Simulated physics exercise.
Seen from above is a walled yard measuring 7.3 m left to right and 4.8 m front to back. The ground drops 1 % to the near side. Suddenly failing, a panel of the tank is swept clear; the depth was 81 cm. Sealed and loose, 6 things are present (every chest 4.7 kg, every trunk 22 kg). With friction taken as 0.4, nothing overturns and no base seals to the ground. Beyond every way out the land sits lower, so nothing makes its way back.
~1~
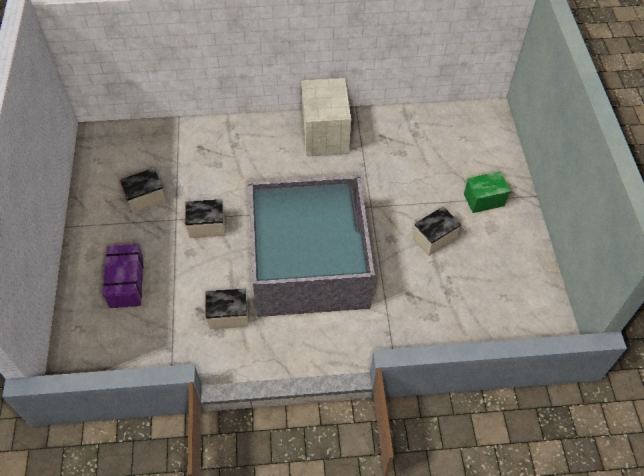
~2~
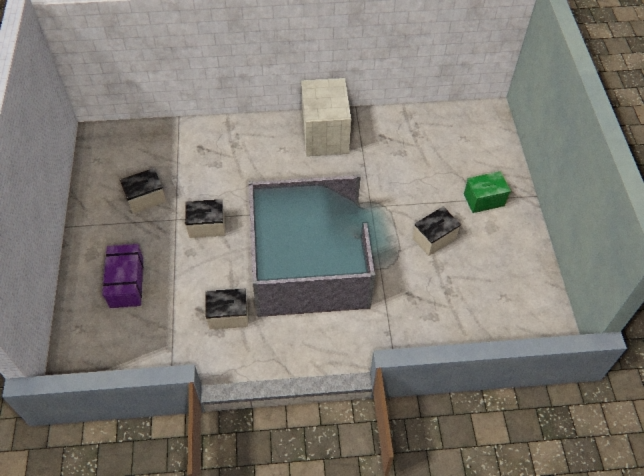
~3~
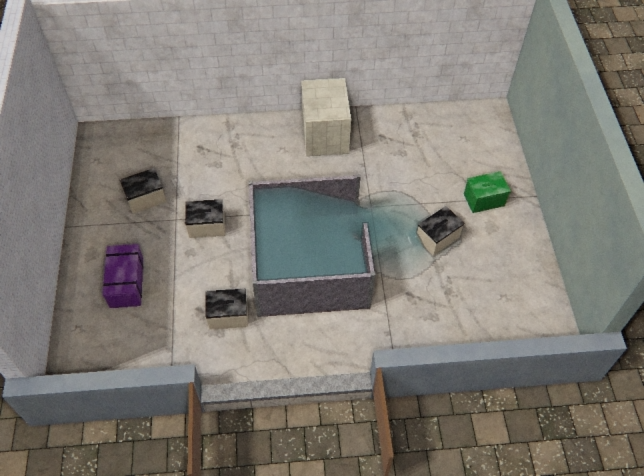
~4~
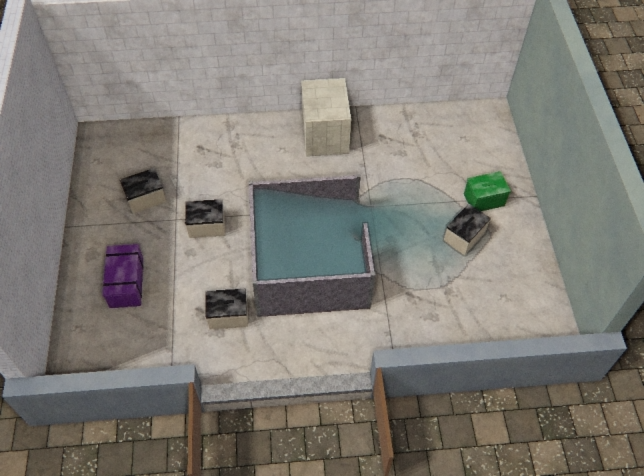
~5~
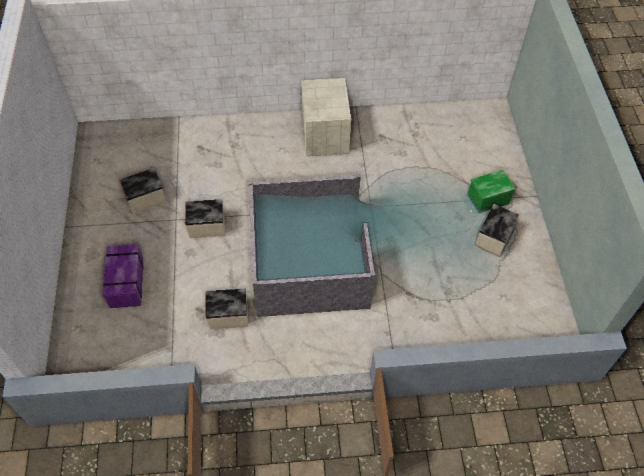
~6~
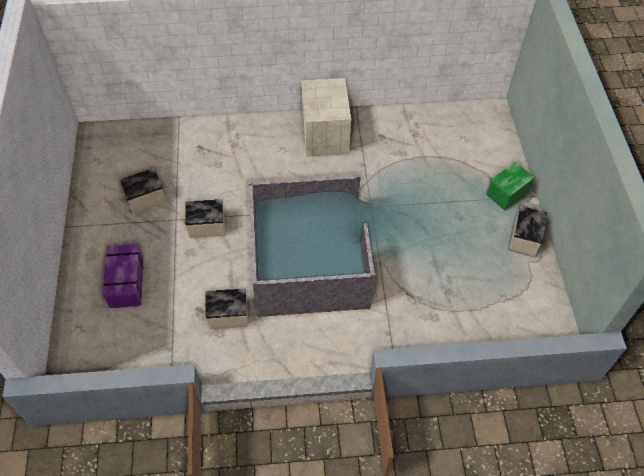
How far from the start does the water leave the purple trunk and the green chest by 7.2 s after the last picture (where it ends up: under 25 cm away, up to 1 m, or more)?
I expect the purple trunk to hardly budge. I expect the green chest to be swept well away.
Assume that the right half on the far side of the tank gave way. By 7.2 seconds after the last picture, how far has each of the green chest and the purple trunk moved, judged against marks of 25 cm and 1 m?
Under that change the green chest would be borne far and the purple trunk would sit tight.
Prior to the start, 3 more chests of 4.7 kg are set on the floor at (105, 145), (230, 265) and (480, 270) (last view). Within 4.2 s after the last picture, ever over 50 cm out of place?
Spot by spot, in turn: Falls short, falls short, exceeds it.
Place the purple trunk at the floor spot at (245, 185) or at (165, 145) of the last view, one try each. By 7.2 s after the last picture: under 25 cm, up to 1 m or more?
First it remains in place, then it remains in place.
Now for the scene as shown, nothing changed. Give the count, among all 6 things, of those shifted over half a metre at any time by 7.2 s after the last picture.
Count: 4.
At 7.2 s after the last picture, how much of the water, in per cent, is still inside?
Some 96 per cent remains.
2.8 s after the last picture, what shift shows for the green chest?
It has shifted about 140 cm.
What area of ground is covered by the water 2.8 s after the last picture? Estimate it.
Around 18 m2 of it.
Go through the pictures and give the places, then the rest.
In the first picture, the purple trunk at (121, 269), on the bottom; the green chest at (489, 184) rests on the ground; 2.4 m2 under water; 0 of 6 have shifted.
In the second picture, the purple trunk at (121, 269), on the bottom; the green chest at (489, 184), on the bottom; water covers 3.0 m2; 0 of 6 have shifted.
In the third picture, the purple trunk at (121, 269) rests on the ground; the green chest at (489, 184), on the bottom; water covers 3.8 m2; 1 of 6 have shifted.
In the fourth picture, the purple trunk at (121, 269), on the bottom; the green chest at (489, 184), on the bottom; water covers 5.0 m2; 1 of 6 have shifted.
In the fifth picture, the purple trunk at (121, 269), on the bottom; the green chest at (493, 184) rests on the ground, 7 cm from its start; 6.3 m2 under water; 2 of 6 have shifted.
In the sixth picture, the purple trunk at (121, 269), on the bottom; the green chest at (513, 178) rests on the ground, 39 cm from its start; 7.9 m2 under water; 2 of 6 have shifted.
Then, 0.9 s after the last picture the purple trunk is near (121, 269), 0.0 m from its start, aground; the green chest is near (521, 151), 0.7 m from its start, afloat; 0 of 6 are out; 2 afloat.
Then, 2.8 s after the last picture the purple trunk is near (121, 269), 0.0 m from its start, aground; the green chest is near (481, 106), 1.5 m from its start, afloat; 0 of 6 are out; 2 afloat.
Then, 4.8 s after the last picture the purple trunk is near (121, 269), 0.0 m from its start, aground; the green chest is near (371, 136), 2.0 m from its start, afloat; 0 of 6 are out; 2 afloat.
Then, 7.2 s after the last picture the purple trunk is near (121, 269), 0.0 m from its start, aground; the green chest is near (251, 163), 3.7 m from its start, aground; 0 of 6 are out; 1 afloat.
